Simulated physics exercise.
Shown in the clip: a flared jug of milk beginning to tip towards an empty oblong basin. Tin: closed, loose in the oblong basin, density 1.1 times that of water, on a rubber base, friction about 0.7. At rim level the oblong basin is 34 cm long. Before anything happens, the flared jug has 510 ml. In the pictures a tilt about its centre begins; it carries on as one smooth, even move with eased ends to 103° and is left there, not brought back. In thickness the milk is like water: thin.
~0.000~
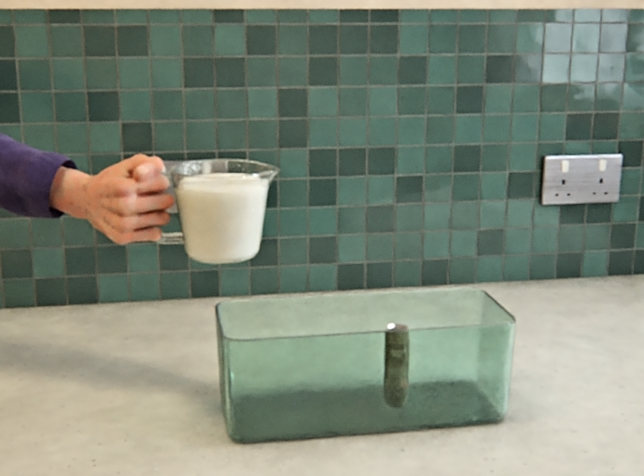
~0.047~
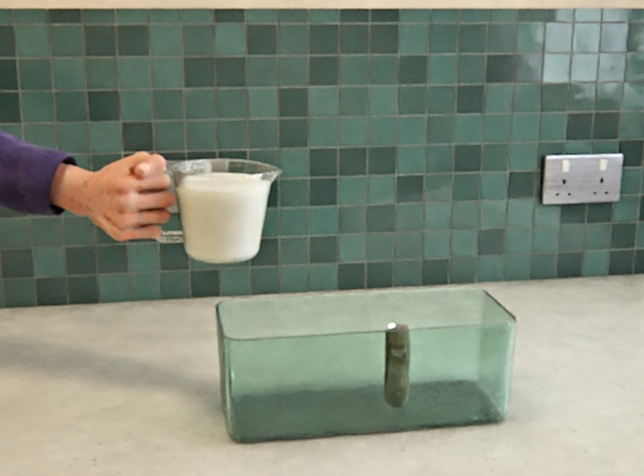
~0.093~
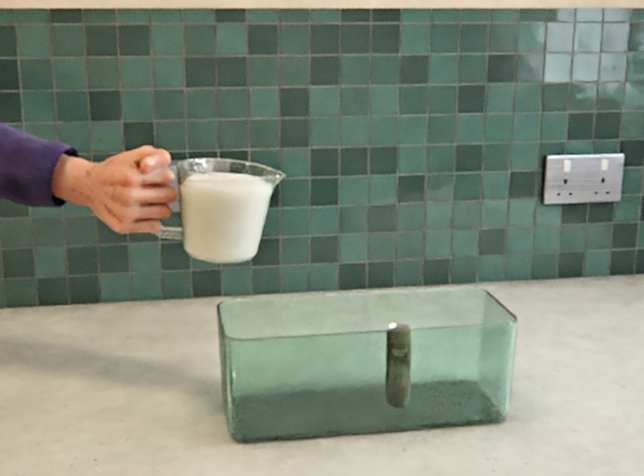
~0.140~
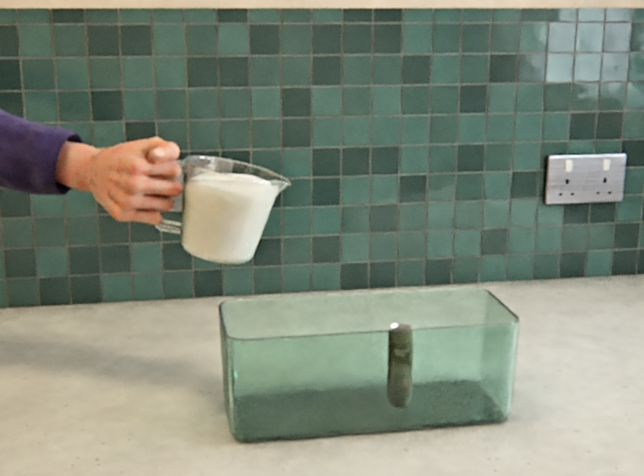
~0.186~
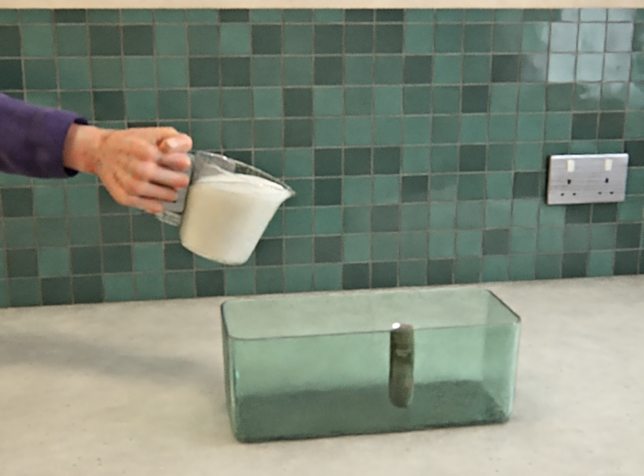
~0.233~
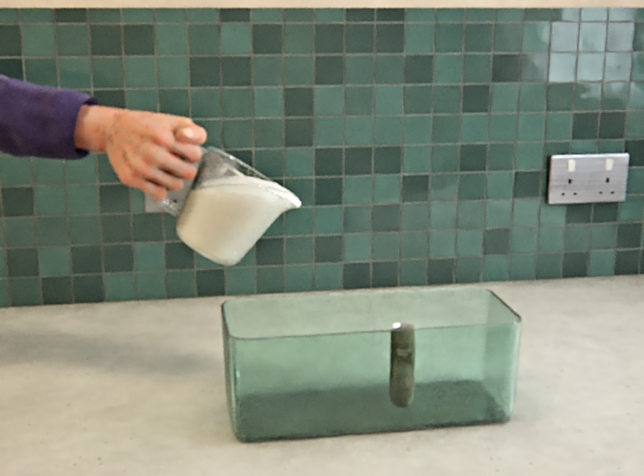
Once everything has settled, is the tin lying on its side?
You'll see it resist.
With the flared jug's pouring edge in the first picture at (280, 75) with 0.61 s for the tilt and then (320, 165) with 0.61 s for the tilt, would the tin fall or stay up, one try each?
First it keeps standing; then it goes over.
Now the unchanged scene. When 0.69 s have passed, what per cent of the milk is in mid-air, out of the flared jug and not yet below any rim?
Near 10 in a hundred.
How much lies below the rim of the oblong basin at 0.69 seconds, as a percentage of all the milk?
The fraction sits near 84 in a hundred.
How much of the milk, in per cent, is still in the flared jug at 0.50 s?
I reckon about 44 in a hundred is still held.
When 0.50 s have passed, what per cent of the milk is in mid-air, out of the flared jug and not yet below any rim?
Some 28 per cent.
After 0.50 s the tilt is 94° and 44 per cent is still to pour; the tin stands where it began.
After 0.69 s the tilt is 103° and 7 per cent is still to pour; the tin stands where it began.
After 0.89 s the tilt is 103° and 0 per cent is still to pour; the tin stands where it began.
After 1.11 s the tilt is 103° and 0 per cent is still to pour; the tin stands where it began.
In the end the tin stands where it began.
